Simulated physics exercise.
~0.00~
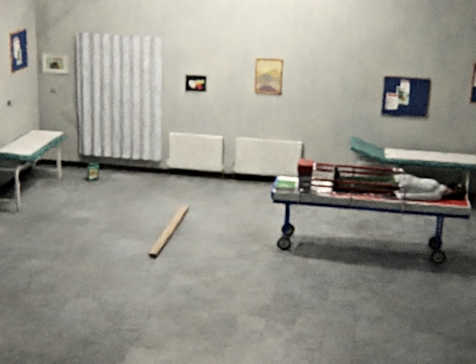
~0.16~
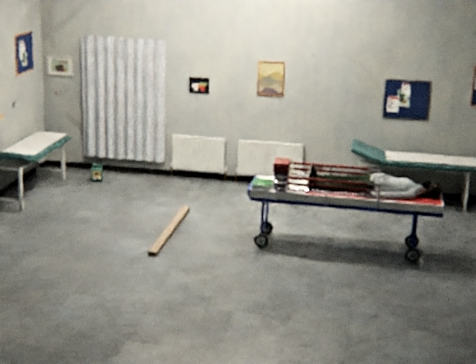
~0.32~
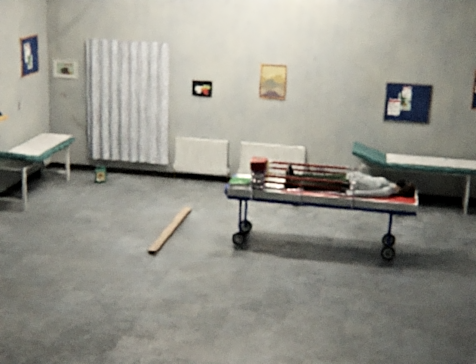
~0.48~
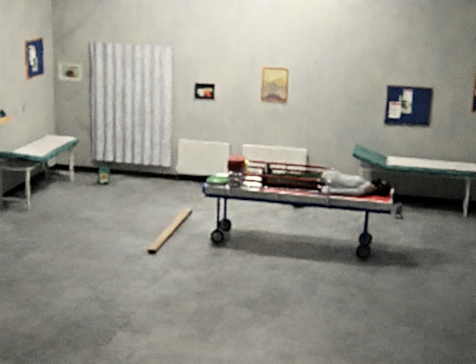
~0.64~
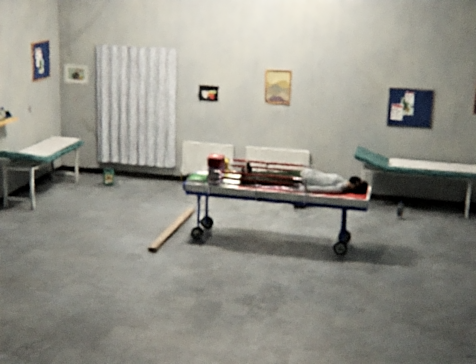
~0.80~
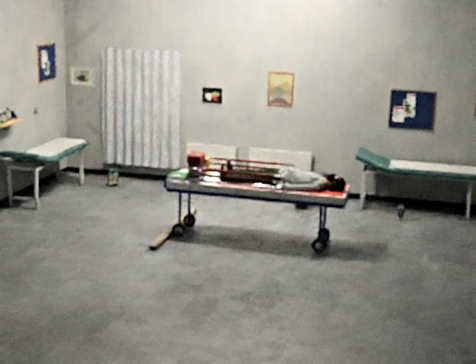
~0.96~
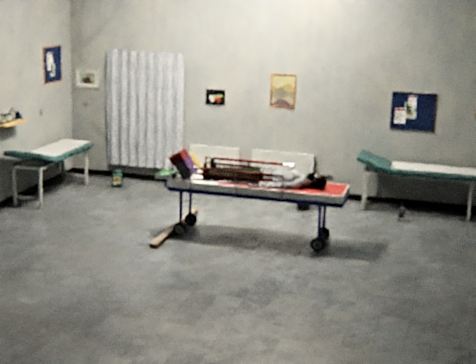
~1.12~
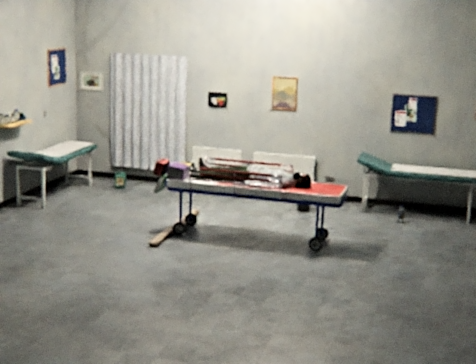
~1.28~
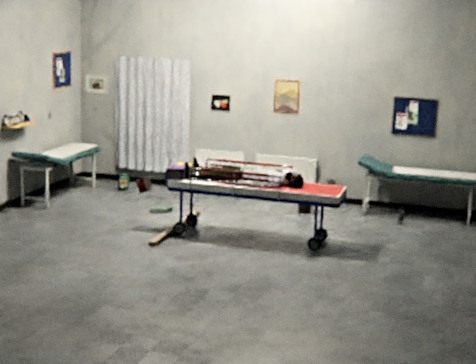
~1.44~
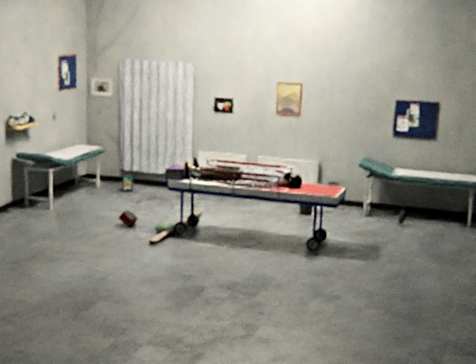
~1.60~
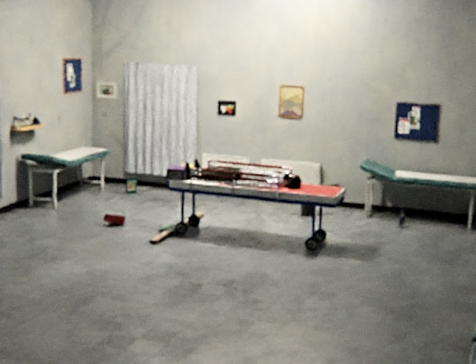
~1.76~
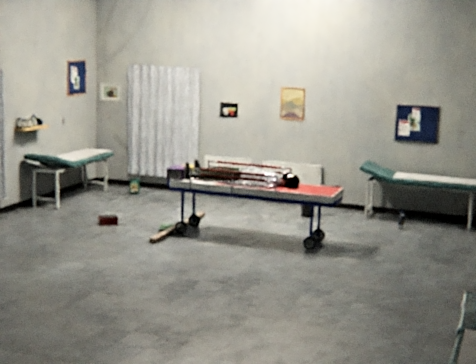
A person slides left on a trolley that stops, while a red case and folder fall.
